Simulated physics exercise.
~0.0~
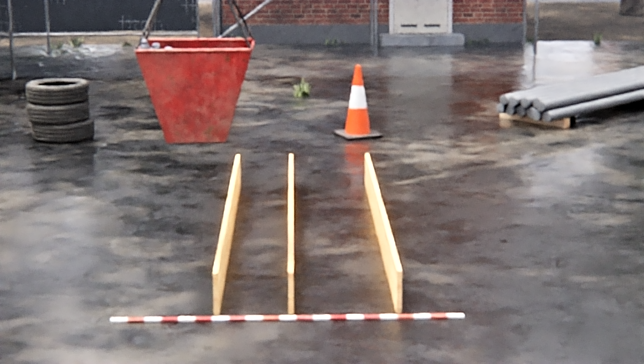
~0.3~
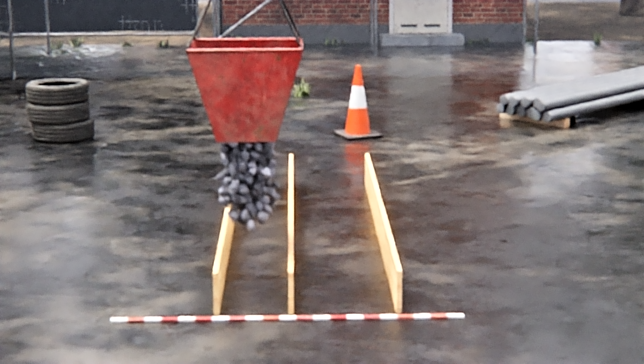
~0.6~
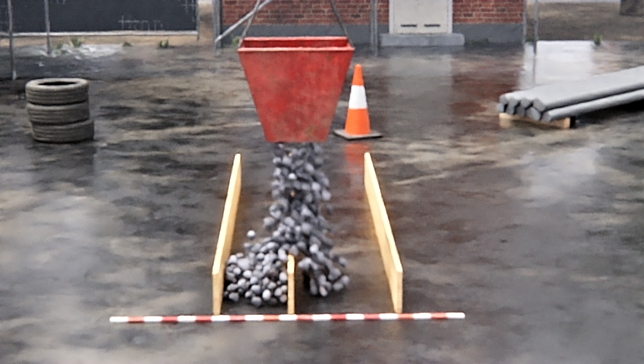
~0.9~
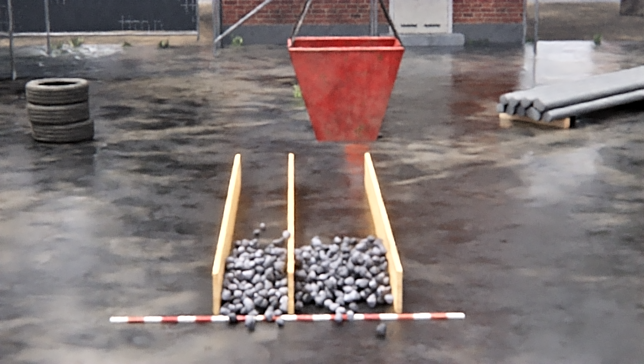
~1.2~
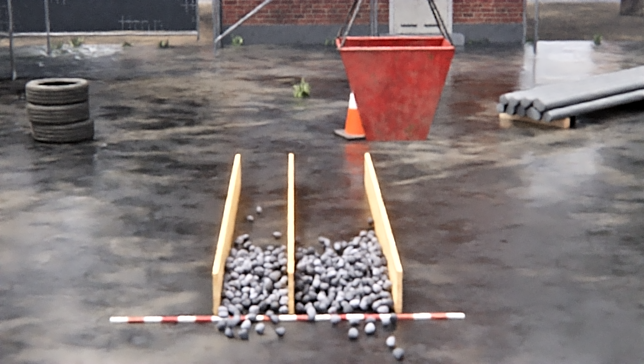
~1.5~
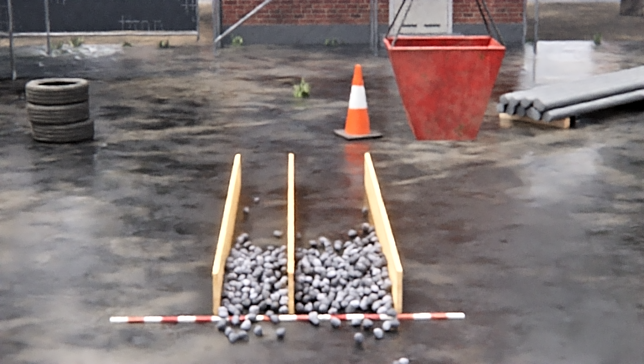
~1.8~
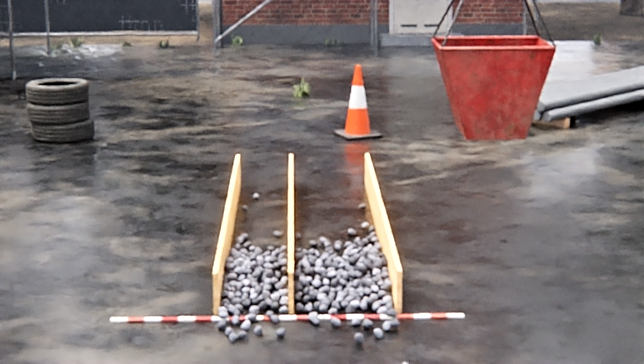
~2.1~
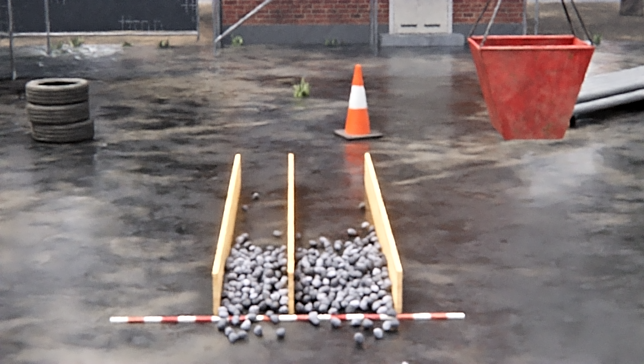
A wet, dark paved yard is seen from slightly above by a still camera, with a brick wall and pale door at the back. Three wooden planks mark off two bays behind a red and white striped staff, with stacked tyres left, an orange and white cone behind and grey pipes right. A red skip hanging at upper left travels right and pours grey stones into the left bay, then the right. It empties and continues right, passing before the cone, while a few stones spill over the staff. Finally, the skip hangs near the pipes and the stones lie still, slightly more in the right bay.
